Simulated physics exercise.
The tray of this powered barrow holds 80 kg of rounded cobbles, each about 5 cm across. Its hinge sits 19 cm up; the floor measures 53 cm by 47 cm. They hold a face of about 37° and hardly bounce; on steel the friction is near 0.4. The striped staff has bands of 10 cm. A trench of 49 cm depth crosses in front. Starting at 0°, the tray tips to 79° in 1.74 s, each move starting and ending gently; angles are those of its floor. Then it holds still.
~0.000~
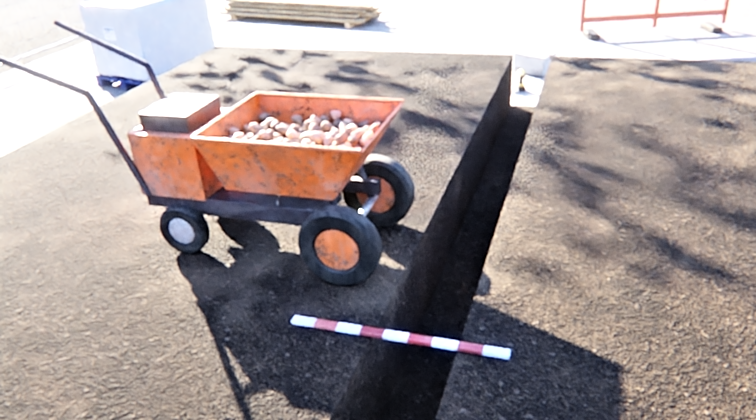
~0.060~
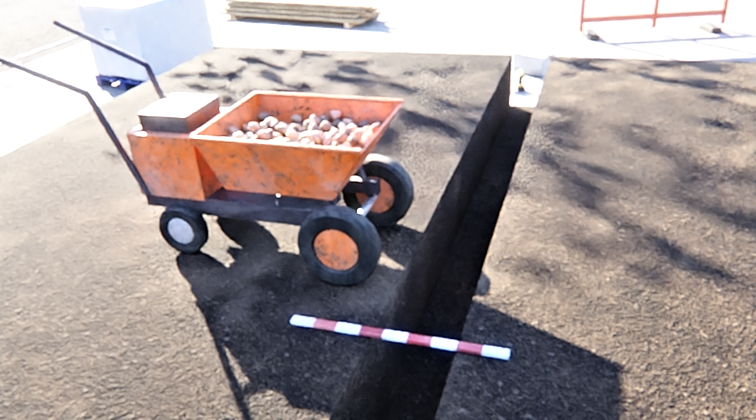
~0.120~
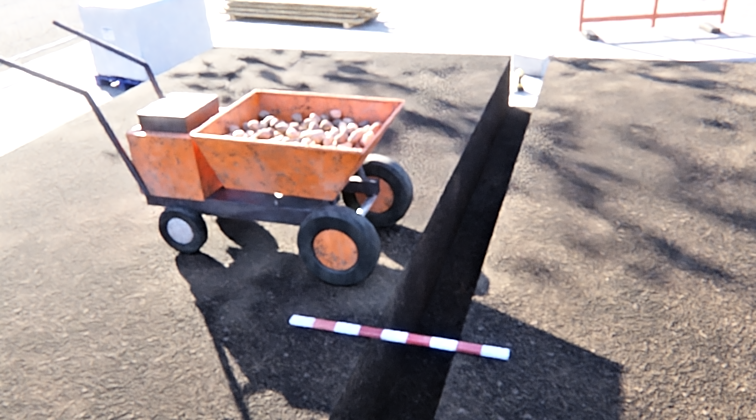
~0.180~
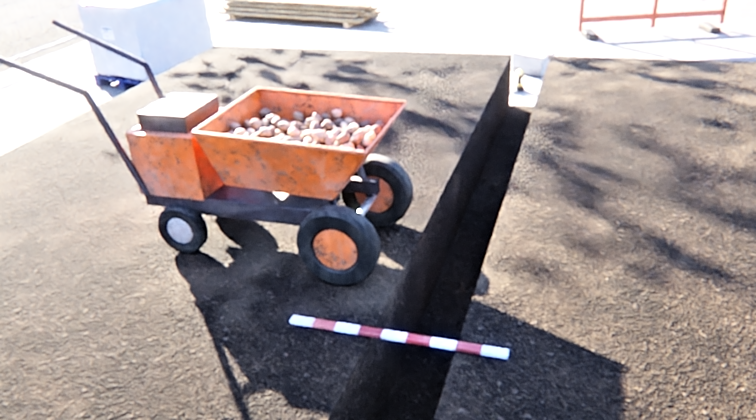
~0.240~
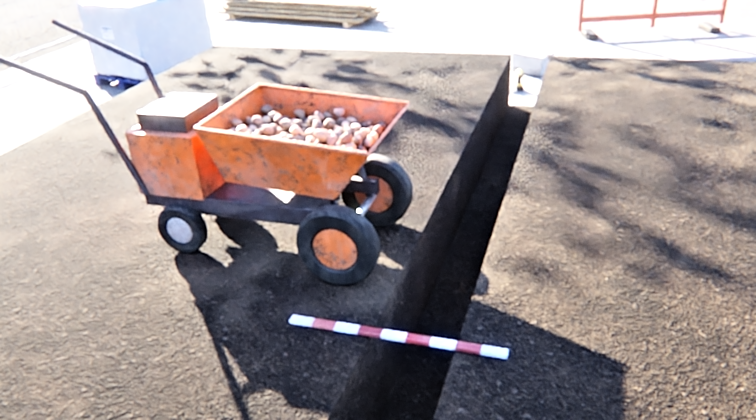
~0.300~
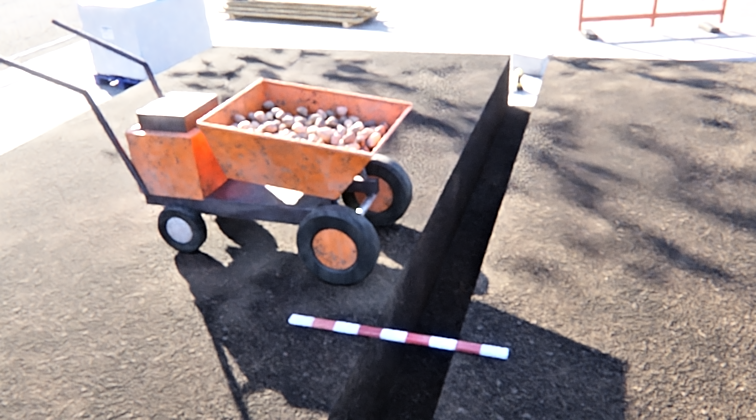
In this clip, an orange barrow loaded with rounded stones stands beside a dark trench, near a red-and-white striped staff on the ground; its tray slowly tilts, the rear rising slightly toward the trench while the wheels stay still.
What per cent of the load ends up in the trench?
About 41 per cent.
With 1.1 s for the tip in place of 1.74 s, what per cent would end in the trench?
It would be near 35 per cent.
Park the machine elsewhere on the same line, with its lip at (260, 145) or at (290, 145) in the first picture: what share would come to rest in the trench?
About 55 and 100 per cent.
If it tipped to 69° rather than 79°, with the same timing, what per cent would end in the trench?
Then about 50 per cent.
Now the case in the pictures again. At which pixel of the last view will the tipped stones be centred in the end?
Around (502, 263).
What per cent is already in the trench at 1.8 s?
Some 15 per cent.
After 1.3 s the floor is at 66°; 100 % in the tray; the foremost stones are at (466, 222).
After 1.8 s the floor is at 79°; 35 % in the tray, 14 % in the trench, 51 % past the trench; the foremost stones are at (615, 297).
After 2.2 s the floor is at 79°; 8 % in the tray, 28 % in the trench, 63 % past the trench; the foremost stones are at (673, 309).
After 4.1 s the floor is at 79°; 0 % in the tray, 41 % in the trench, 59 % past the trench; the foremost stones are at (684, 311).
